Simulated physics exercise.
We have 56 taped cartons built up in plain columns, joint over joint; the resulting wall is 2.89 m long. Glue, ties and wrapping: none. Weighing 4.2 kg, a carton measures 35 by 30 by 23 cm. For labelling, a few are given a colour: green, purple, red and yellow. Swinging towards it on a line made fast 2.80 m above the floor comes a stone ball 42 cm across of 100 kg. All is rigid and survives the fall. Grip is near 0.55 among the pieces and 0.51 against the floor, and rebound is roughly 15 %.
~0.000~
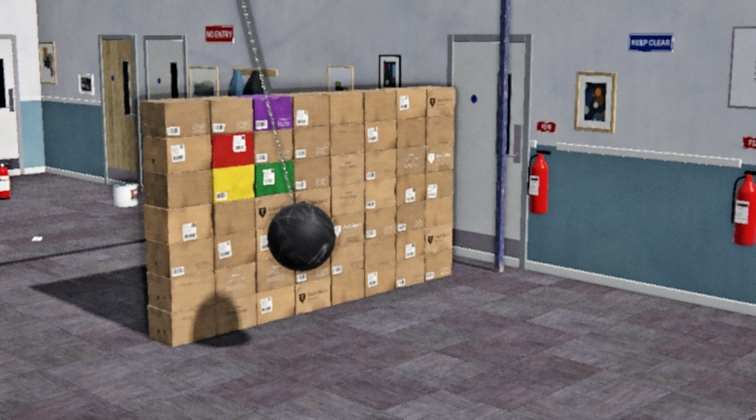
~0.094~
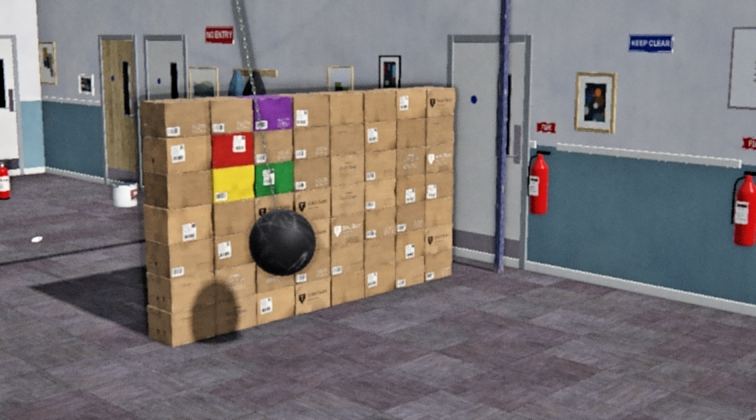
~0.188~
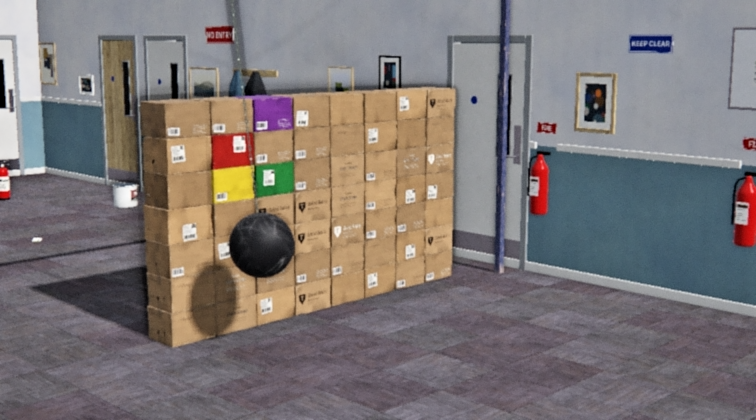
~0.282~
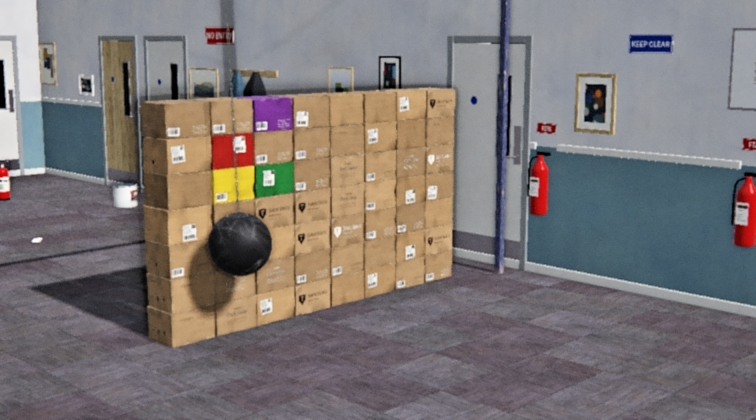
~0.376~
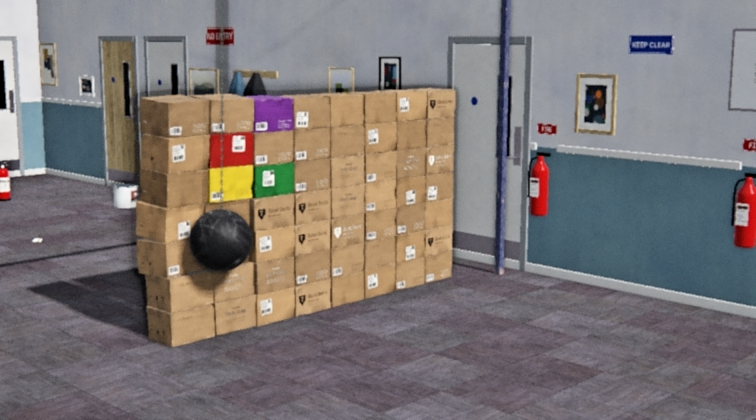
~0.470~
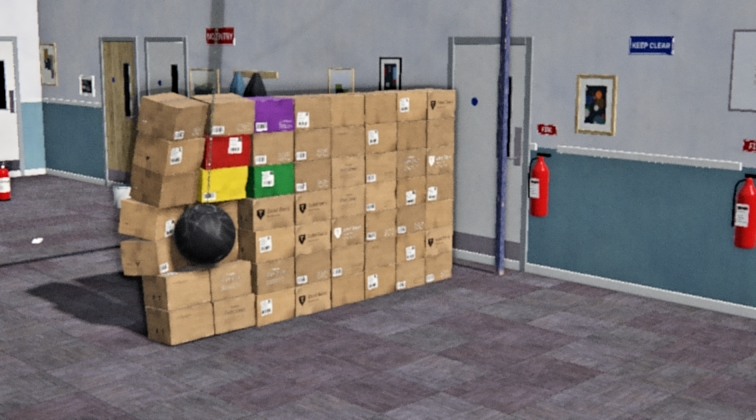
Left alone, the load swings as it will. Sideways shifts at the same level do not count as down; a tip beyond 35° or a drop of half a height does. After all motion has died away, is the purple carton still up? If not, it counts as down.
Yes.
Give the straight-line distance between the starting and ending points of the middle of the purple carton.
I'd estimate near 0 cm.
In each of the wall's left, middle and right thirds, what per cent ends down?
I'd put it at 50 % left, 0 % middle and 0 % right.
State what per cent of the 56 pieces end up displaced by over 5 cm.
It comes to 20 percent shifted.
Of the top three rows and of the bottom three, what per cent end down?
Top: 20%, bottom: 10%.
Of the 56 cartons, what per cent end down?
Something near 20 percent.
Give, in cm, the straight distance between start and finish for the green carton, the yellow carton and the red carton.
The green one ends 0 cm from where it began, the yellow one 70 cm, and the red one 140 cm.
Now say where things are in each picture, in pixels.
In the first picture (we follow the side turned to the camera), ball (304, 234) line 21° before plumb; purple carton (274, 114); red carton (234, 150); green carton (275, 179); no piece has moved.
Ball (285, 242) line 15° before plumb; purple carton (274, 114), in the second picture.
Ball (264, 247) line 9° before plumb; purple carton (274, 114), in the third picture.
Ball (242, 249) line 3° before plumb; purple carton (274, 115), in the fourth picture.
Ball (222, 248) line 3° past plumb; purple carton (275, 115); red carton (232, 150) tipped 4°; steepest lean 5°, the carton at (190, 119); 12 stirred so far, in the fifth picture.
Ball (205, 245) line 7° past plumb; purple carton (275, 116); yellow carton (225, 185) tipped 8°; red carton (229, 152) tipped 8°; steepest lean 14°, the carton at (191, 123); 14 stirred so far, in the sixth picture.
Around 0.60 s, line 13° past plumb; none of the 56 cartons down, 17 disturbed; purple carton unmoved; red carton tipped 19°.
Around 0.86 s, line 21° past plumb; 10 of the 56 cartons down; purple carton unmoved; red carton tipped 47°.
Around 1.20 s, line 22° past plumb; 10 of the 56 cartons down; purple carton unmoved; yellow carton on its side.
Around 1.68 s, line 5° past plumb; 10 of the 56 cartons down; purple carton unmoved; red carton on its side.
Finally (2.5 s), line 22° before plumb; 10 of the 56 cartons down; purple carton unmoved; yellow carton on its side; red carton on its side. Seen by the last camera, middles, purple carton near (263, 114), yellow carton near (201, 258).
